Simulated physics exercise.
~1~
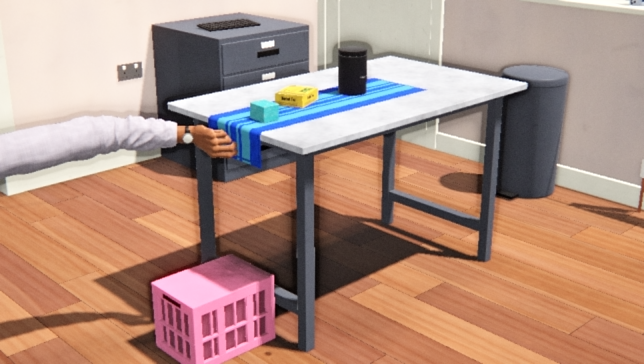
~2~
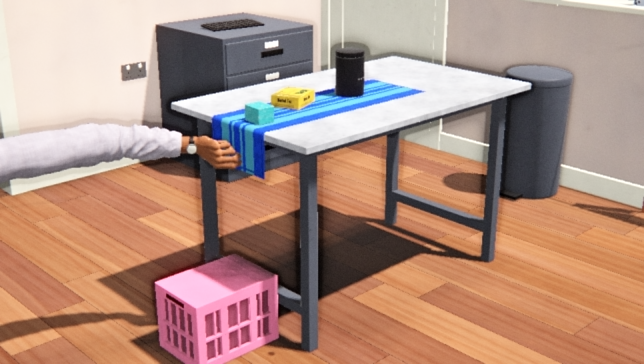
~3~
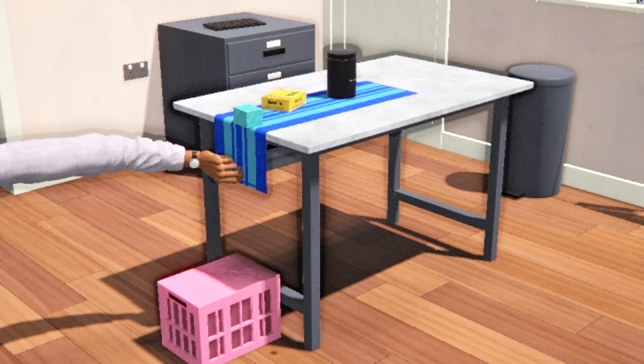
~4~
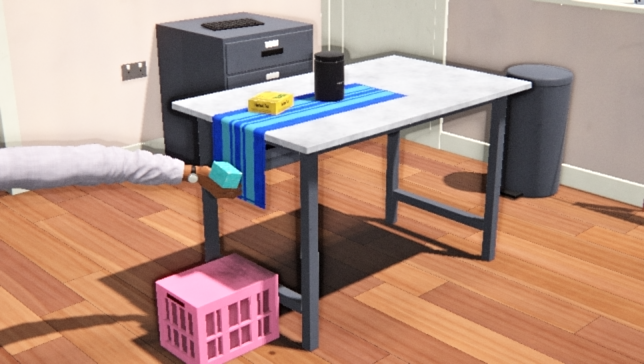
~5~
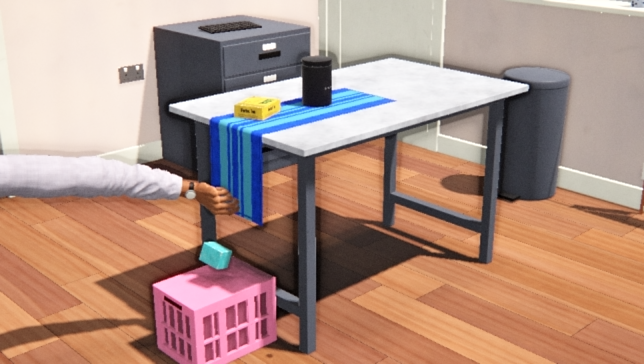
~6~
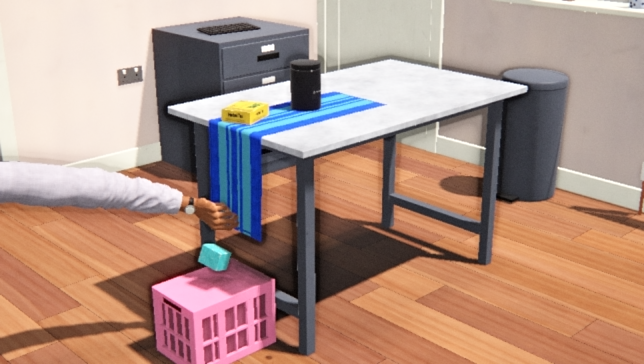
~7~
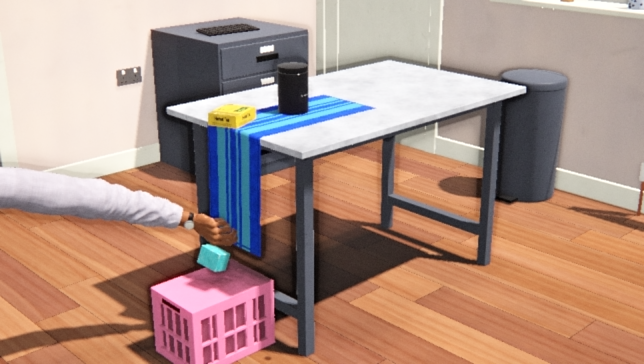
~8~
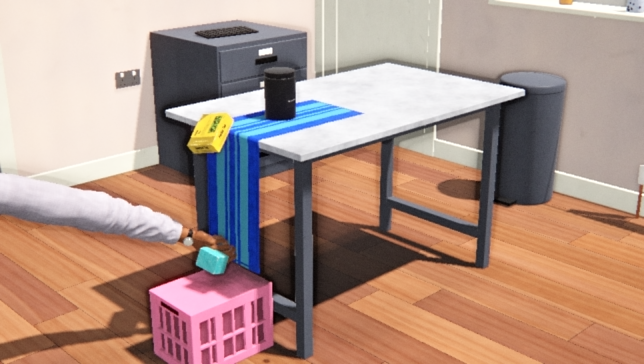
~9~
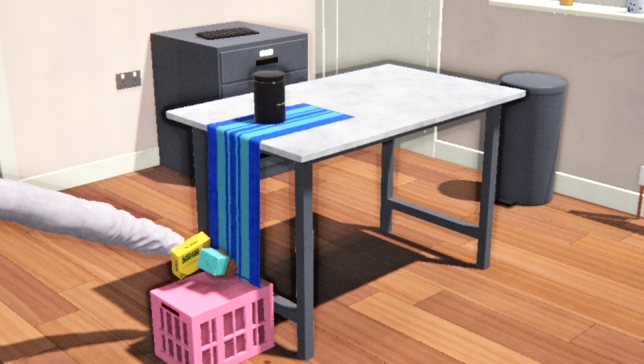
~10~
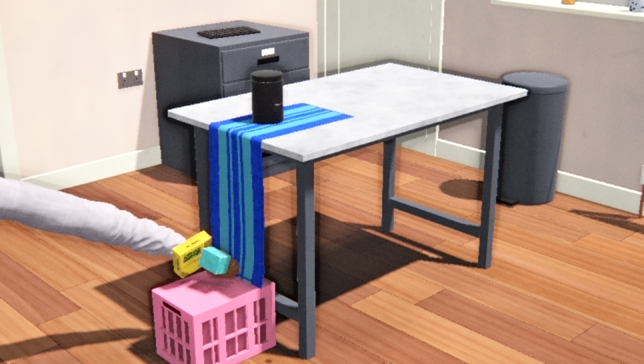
Hand tugging a blue tea towel over a desk's end, turquoise block then yellow packet dropping to pink crate, black canister staying upright.
